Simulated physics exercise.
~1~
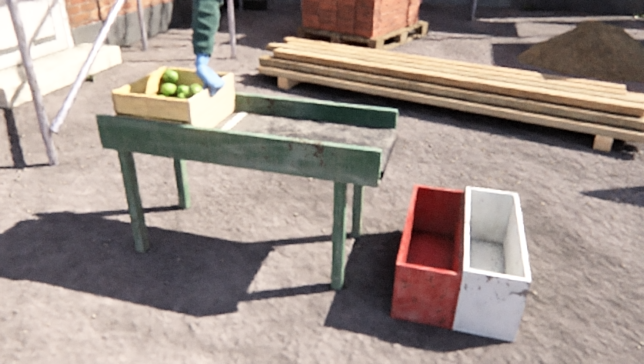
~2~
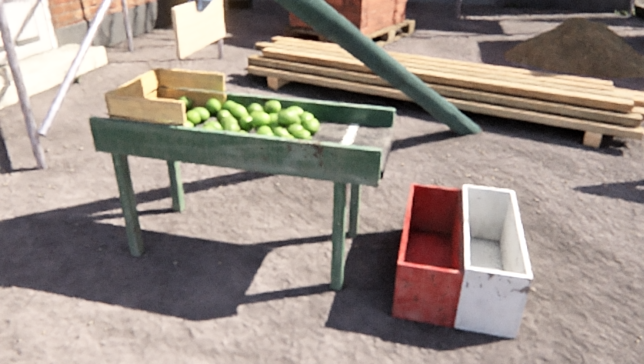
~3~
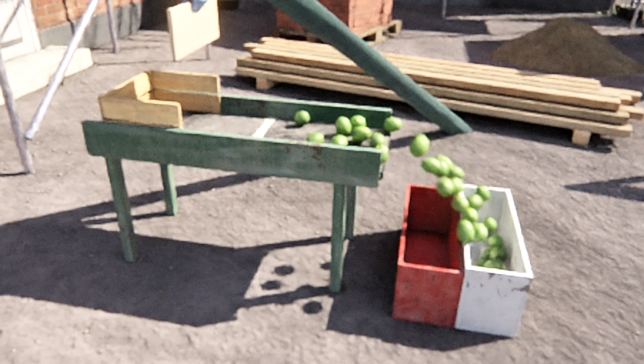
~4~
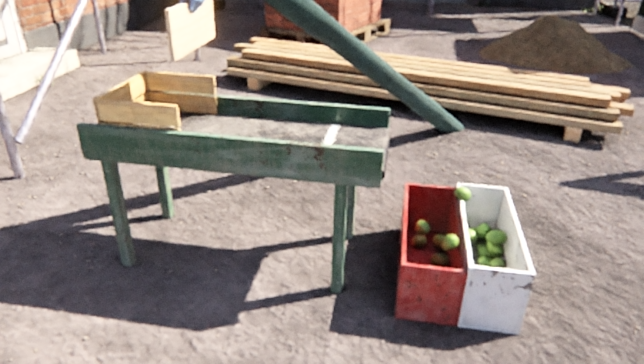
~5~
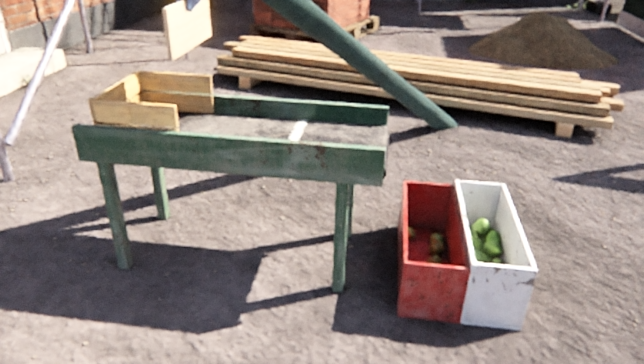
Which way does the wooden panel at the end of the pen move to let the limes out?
The panel moves up, and it stays raised above the pen while the limes travel along the belt.
Green limes sit in an open-topped wooden pen at the left end of a green conveyor in a sunlit yard, seen from slightly above, with stacked planks behind and a red tub and a white bin side by side at the lower right. A blue-gloved hand reaches to the pen, and its end panel is raised above it. The belt carries the limes right in a loose bunch. They spill off the far end and arc down, many towards the white bin. Finally the belt is empty, and limes lie in both containers, more of them in the white one.
